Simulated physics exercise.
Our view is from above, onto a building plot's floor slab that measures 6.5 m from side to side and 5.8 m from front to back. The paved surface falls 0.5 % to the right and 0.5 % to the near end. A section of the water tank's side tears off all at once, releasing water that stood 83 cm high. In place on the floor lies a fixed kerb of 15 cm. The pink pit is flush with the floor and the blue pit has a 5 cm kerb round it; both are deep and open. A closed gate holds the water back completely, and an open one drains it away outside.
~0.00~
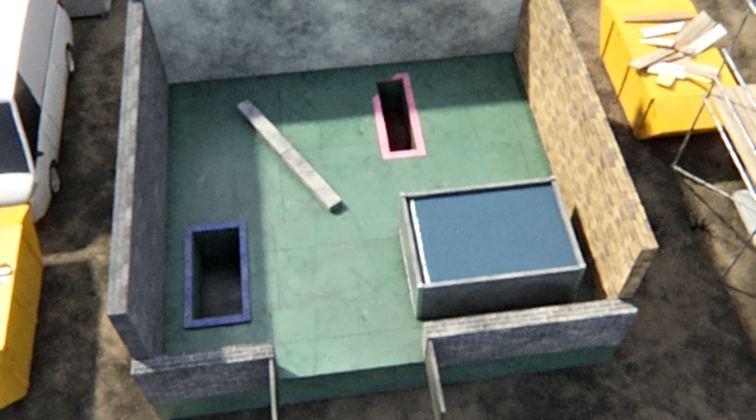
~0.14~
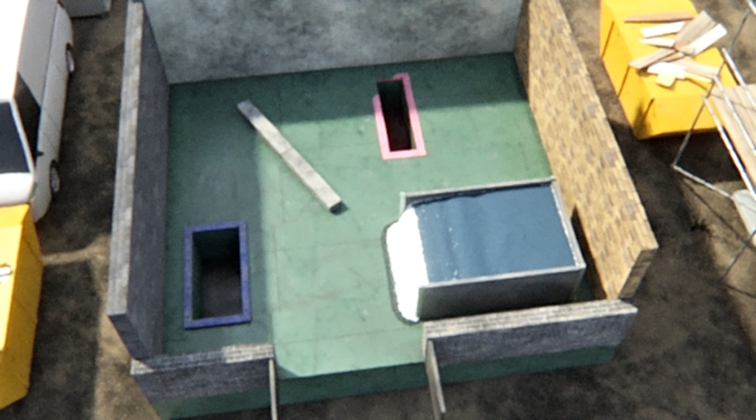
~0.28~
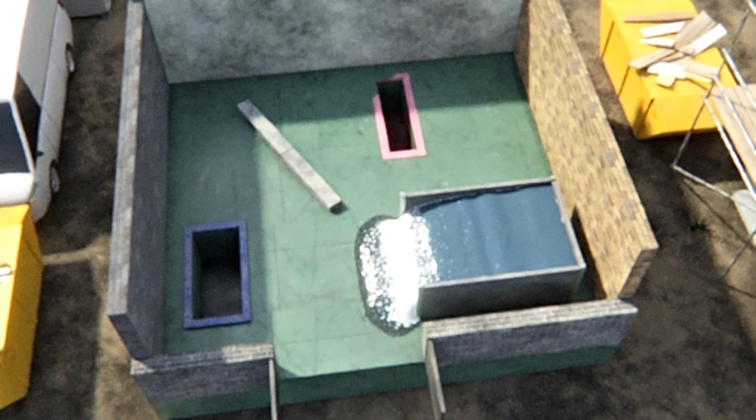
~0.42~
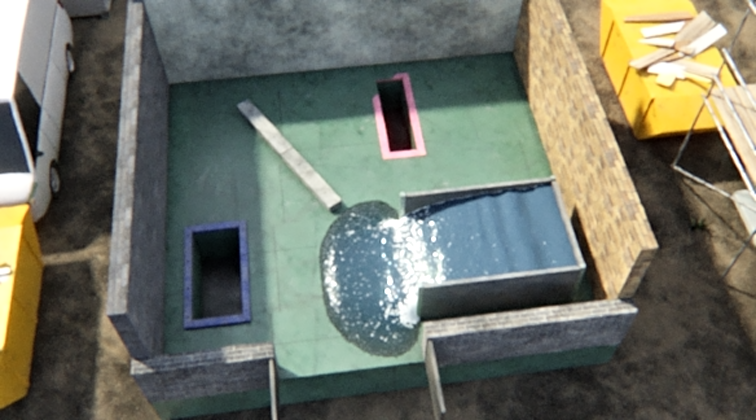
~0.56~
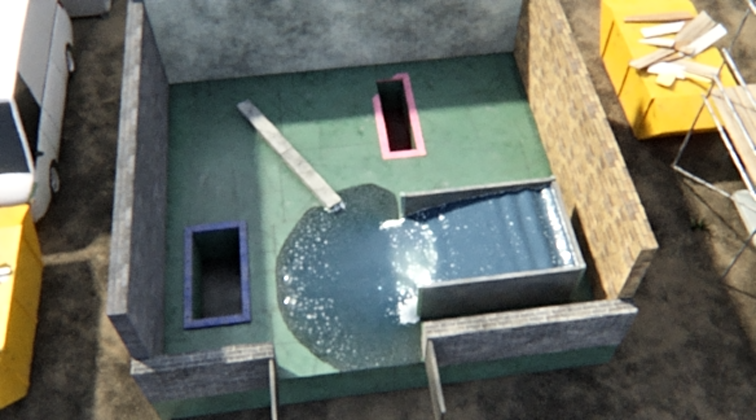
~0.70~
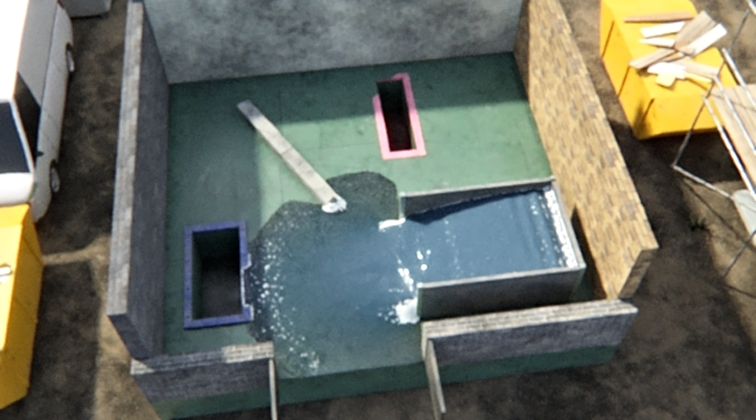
On a walled green floor, water bursts leftward from a tank and spreads to the blue-rimmed pit.
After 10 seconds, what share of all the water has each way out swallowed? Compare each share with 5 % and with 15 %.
Result: Gate opening at over 15 %, pink pit at between 5 and 15 %, blue pit at over 15 %.
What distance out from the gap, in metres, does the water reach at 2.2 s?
I'd say around 5.2 m from the gap.
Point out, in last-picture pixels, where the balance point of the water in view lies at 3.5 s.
Centre: Roughly (323, 241) px.
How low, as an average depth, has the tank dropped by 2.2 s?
27 cm.
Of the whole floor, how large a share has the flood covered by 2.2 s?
Close to 45 in a hundred parts are wet.
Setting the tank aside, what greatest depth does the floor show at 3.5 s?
Max around 22 cm.
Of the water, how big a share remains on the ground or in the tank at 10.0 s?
Remaining: Roughly 36 %.
After 1.4 s water covers 30 % of the floor and is deepest (41 cm) near (164, 377); gone so far, the gate opening 3 %, the pink pit 0 %, the blue pit 7 %.
After 2.2 s water covers 45 % of the floor and is deepest (44 cm) near (164, 377); gone so far, the gate opening 6 %, the pink pit 0 %, the blue pit 18 %.
After 3.5 s water covers 50 % of the floor and is deepest (22 cm) near (164, 377); gone so far, the gate opening 10 %, the pink pit 0 %, the blue pit 30 %.
After 6.0 s water covers 60 % of the floor and is deepest (14 cm) near (190, 128); gone so far, the gate opening 13 %, the pink pit 2 %, the blue pit 38 %.
After 10.0 s water covers 70 % of the floor and is deepest (8 cm) near (166, 270); gone so far, the gate opening 18 %, the pink pit 7 %, the blue pit 40 %.
